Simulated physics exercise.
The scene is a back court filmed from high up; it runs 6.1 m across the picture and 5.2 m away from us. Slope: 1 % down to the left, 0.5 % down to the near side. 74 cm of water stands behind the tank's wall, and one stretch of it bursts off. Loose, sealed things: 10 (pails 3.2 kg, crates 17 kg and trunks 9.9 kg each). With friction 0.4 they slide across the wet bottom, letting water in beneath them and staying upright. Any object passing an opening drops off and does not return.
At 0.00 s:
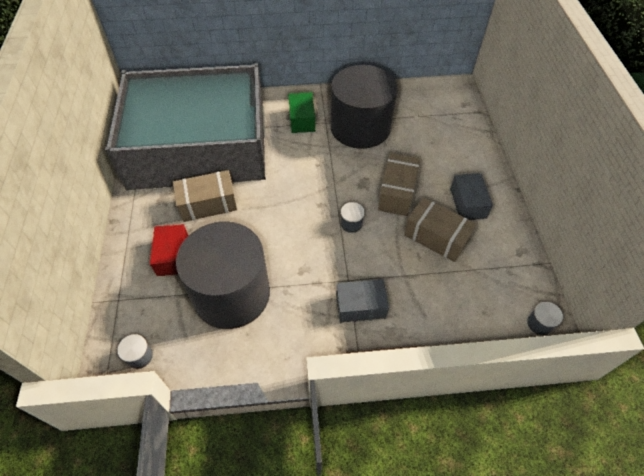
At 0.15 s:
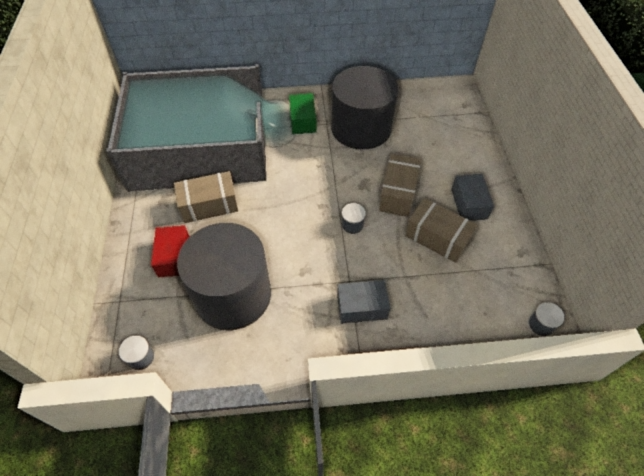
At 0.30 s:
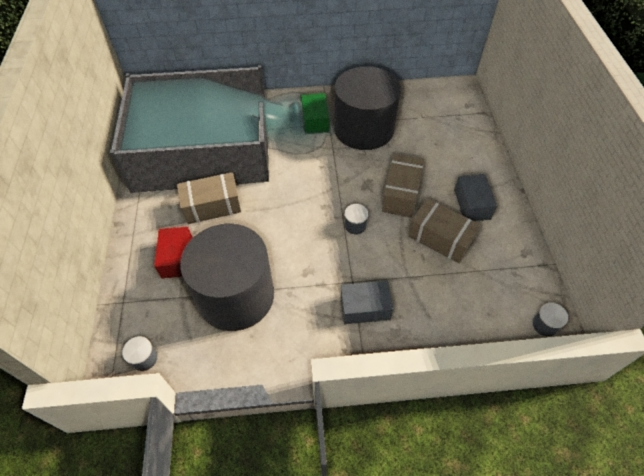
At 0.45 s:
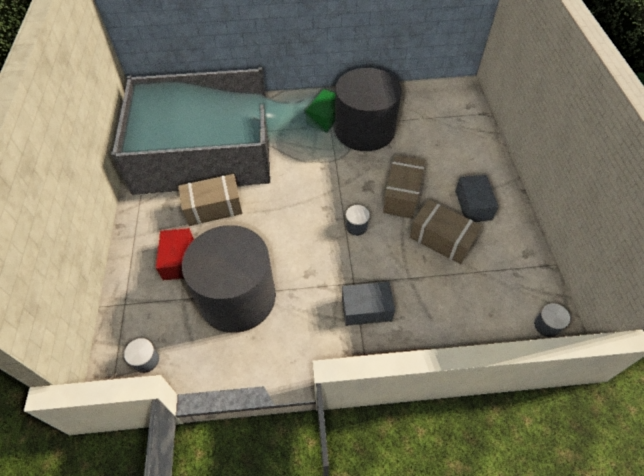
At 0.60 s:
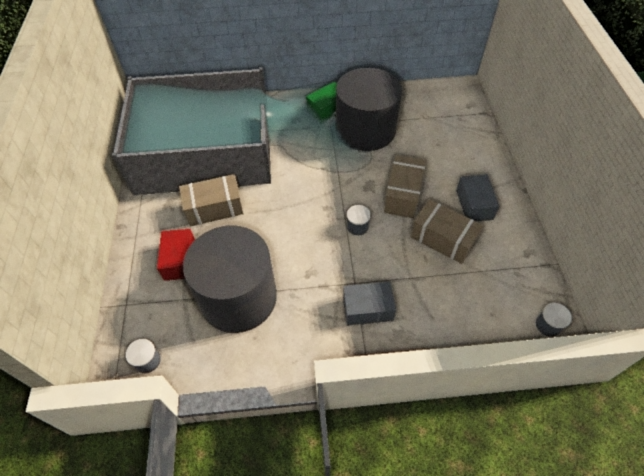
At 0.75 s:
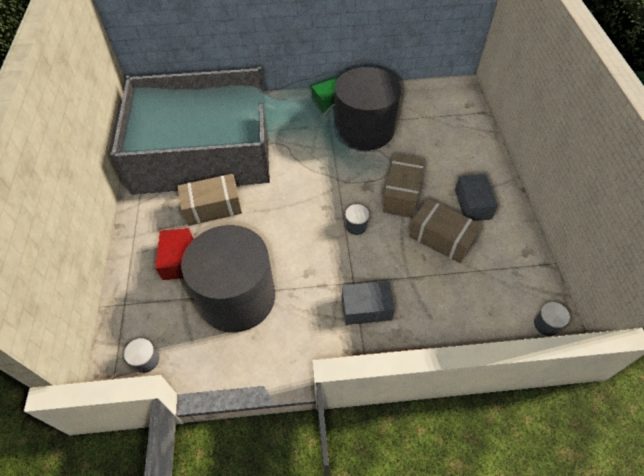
The footage shows a walled court from above as water pours from the right side of a raised tank and spreads across the floor, pushing a green crate rightward behind a dark drum while the red crate stays put.
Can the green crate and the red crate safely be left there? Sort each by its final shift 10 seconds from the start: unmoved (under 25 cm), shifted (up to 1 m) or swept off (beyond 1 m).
Green crate: Swept off; red crate: Unmoved.
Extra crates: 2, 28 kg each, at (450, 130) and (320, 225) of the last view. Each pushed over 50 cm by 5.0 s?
Taking them in order, they end up greater and smaller.
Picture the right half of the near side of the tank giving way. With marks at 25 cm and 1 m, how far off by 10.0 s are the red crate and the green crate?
In that case the red crate travels far, the green crate barely shifts.
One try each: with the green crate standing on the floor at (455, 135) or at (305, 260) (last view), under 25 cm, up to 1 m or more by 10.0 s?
I'd expect that it gets borne away first and gets borne away second.
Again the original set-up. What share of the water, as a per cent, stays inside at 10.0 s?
Remaining: Approx. 90 per cent.
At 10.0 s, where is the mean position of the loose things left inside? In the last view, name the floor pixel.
I'd say about (201, 286) in the last view.
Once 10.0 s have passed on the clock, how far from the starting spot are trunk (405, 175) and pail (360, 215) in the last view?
In turn: 300 cm, 350 cm.
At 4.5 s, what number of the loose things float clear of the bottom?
Count: 5.
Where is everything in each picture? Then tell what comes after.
The green crate at (302, 105) rests on the ground; the red crate at (168, 244) rests on the ground; water covers 3.2 m2; 0 of 10 have shifted, in the first frame.
The green crate at (303, 106) rests on the ground; the red crate at (169, 245), on the bottom; water covers 3.7 m2; 0 of 10 have shifted, in the second frame.
The green crate at (315, 106) rests on the ground, 16 cm from its start; the red crate at (172, 246), on the bottom; 4.2 m2 under water; 1 of 10 have shifted, in the third frame.
The green crate at (325, 103), on the bottom, 33 cm from its start; the red crate at (173, 248), on the bottom; water covers 5.2 m2; 1 of 10 have shifted, in the fourth frame.
The green crate at (328, 95) rests on the ground, 43 cm from its start; the red crate at (175, 248), on the bottom; 5.7 m2 under water; 1 of 10 have shifted, in the fifth frame.
The green crate at (333, 88), afloat, 60 cm from its start; the red crate at (173, 248) rests on the ground; water covers 6.3 m2; 1 of 10 have shifted, in the sixth frame.
After 2.0 s the green crate is near (477, 92), 2.8 m from its start, aground; the red crate is near (173, 248), 0.0 m from its start, aground; 0 of 10 are out; 0 afloat.
After 4.5 s the green crate is near (457, 233), 3.2 m from its start, afloat; the red crate is near (173, 248), 0.0 m from its start, aground; 0 of 10 are out; 5 afloat.
After 7.0 s the green crate is near (360, 253), 2.9 m from its start, afloat; the red crate is near (173, 248), 0.0 m from its start, aground; 0 of 10 are out; 7 afloat.
After 10.0 s the green crate is near (273, 241), 2.6 m from its start, aground; the red crate is near (172, 247), 0.0 m from its start, afloat; 2 of 10 are out; 6 afloat.
